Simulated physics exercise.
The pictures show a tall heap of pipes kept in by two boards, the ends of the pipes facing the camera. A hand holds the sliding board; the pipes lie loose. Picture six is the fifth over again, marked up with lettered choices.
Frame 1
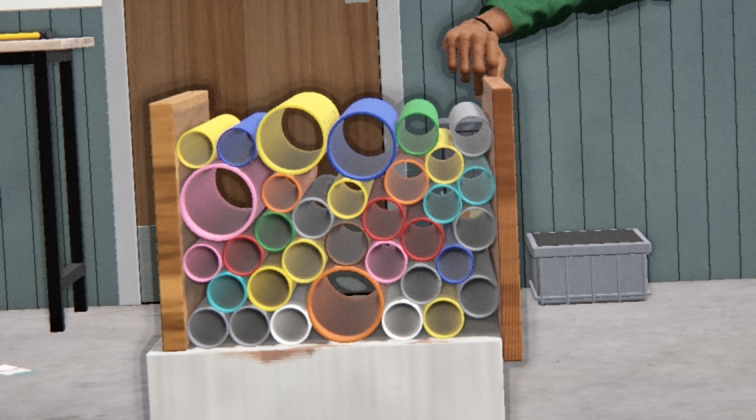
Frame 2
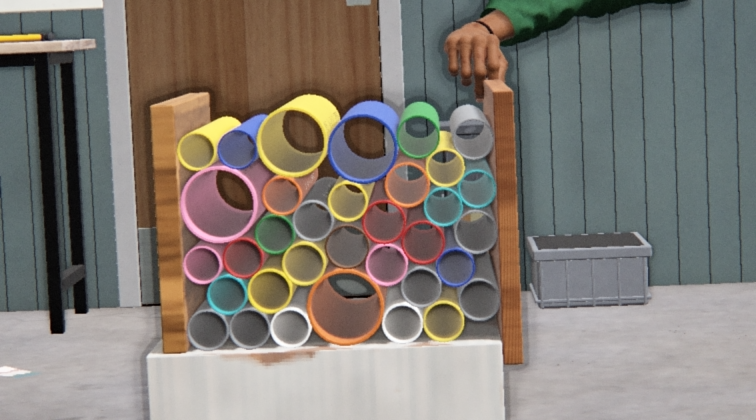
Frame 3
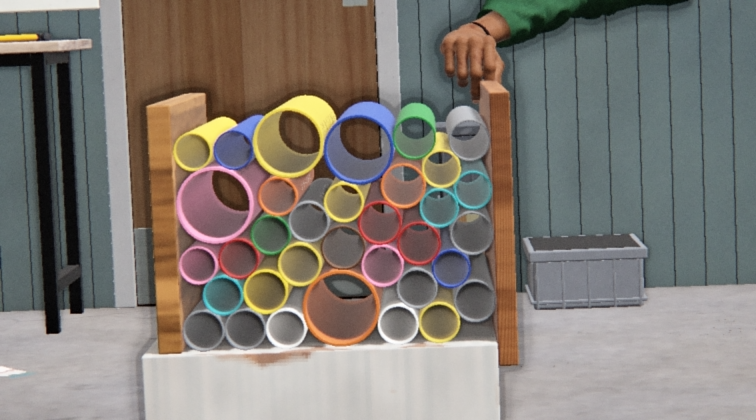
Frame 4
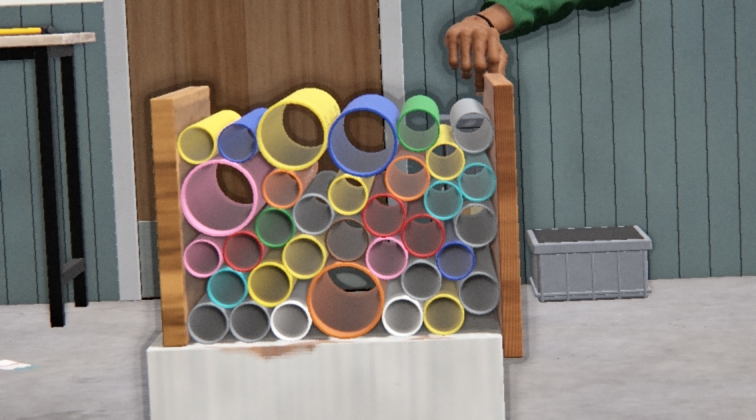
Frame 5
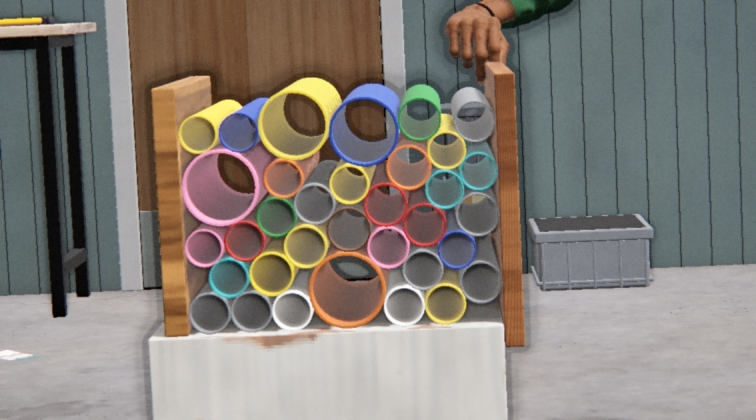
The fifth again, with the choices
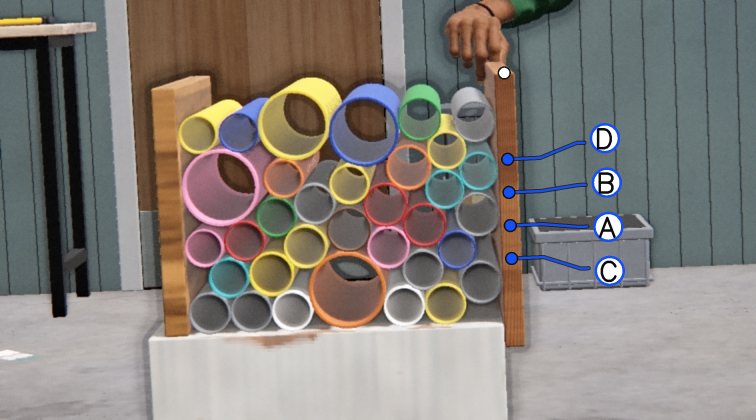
The footage shows a stack of multicoloured pipes sitting between two wooden boards on a pale block, with a hand resting at the top of the right board. The pipes keep their arrangement while the whole view shifts slightly.
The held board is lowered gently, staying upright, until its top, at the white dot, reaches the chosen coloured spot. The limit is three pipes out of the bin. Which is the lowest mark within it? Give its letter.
B is the limit.
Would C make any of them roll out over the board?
Yes, at C.
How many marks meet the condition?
Two of the four.
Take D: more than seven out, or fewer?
Fewer than seven.
On the marked copy, A at (510, 226); B at (509, 192); C at (511, 259); D at (507, 159); the white dot at (504, 73).
Following B. Soon after the start, top of the board (496, 131).
Later, top of the board (499, 192).
In the end, top of the board (499, 192), one out over the board.
As for the rest, A more than three out over the board; C more than three out over the board; D one out over the board.
